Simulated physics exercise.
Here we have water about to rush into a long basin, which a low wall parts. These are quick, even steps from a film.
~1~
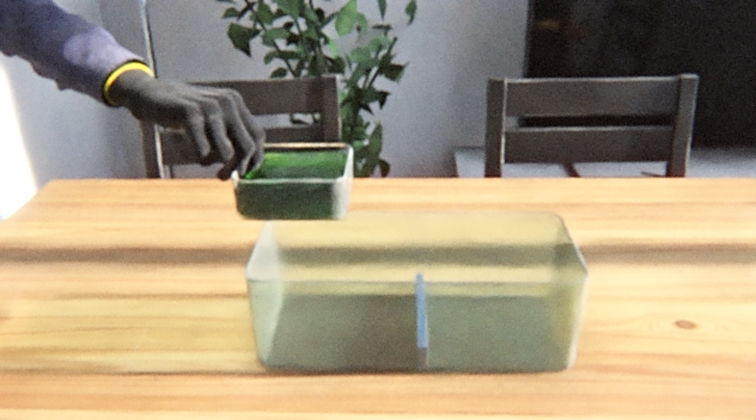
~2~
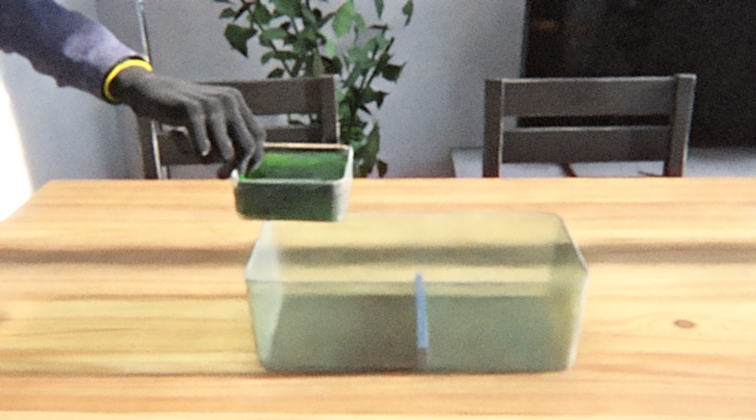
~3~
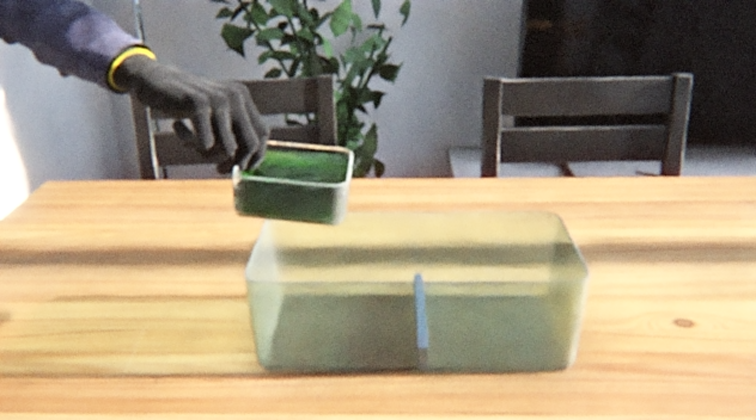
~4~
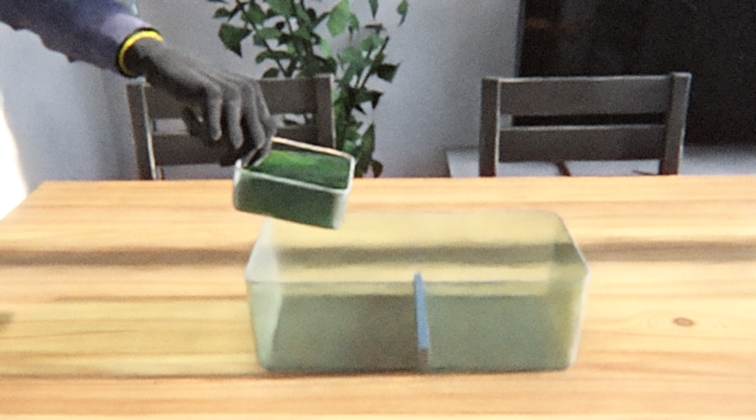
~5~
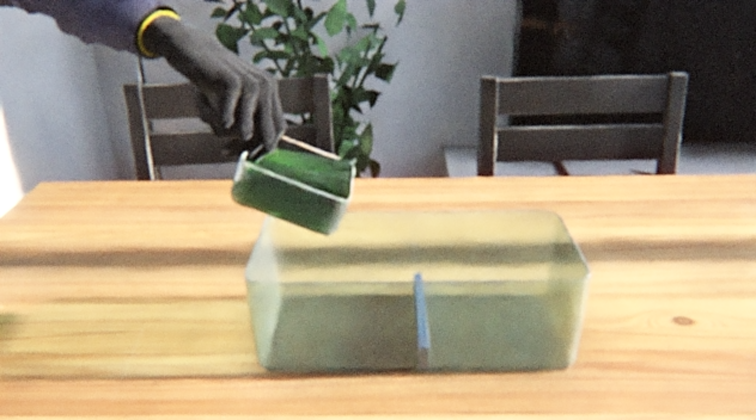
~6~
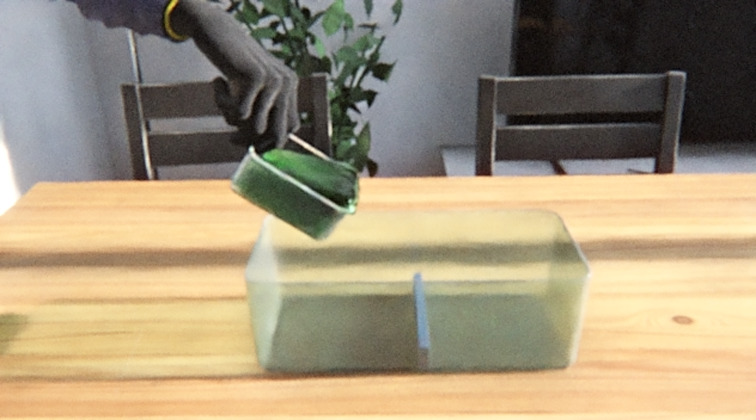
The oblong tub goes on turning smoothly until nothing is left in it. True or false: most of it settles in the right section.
False.
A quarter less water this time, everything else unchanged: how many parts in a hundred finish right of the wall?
Near 15 in a hundred.
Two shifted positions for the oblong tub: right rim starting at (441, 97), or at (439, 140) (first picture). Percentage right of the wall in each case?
Roughly 80 per cent, then roughly 80 per cent.
A moment on, the tilt is 97° and 9 per cent is still to pour, 74 is left of the wall and 0 right of it.
Next, the tilt is 100° and 2 per cent is still to pour, 83 is left of the wall and 12 right of it.
Then the tilt is 100° and 0 per cent is still to pour, 81 is left of the wall and 17 right of it.
Later the tilt is 100° and 0 per cent is still to pour, 81 is left of the wall and 18 right of it.
Finally, 81 per cent lies left of the wall, 18 right of it and 1 outside.
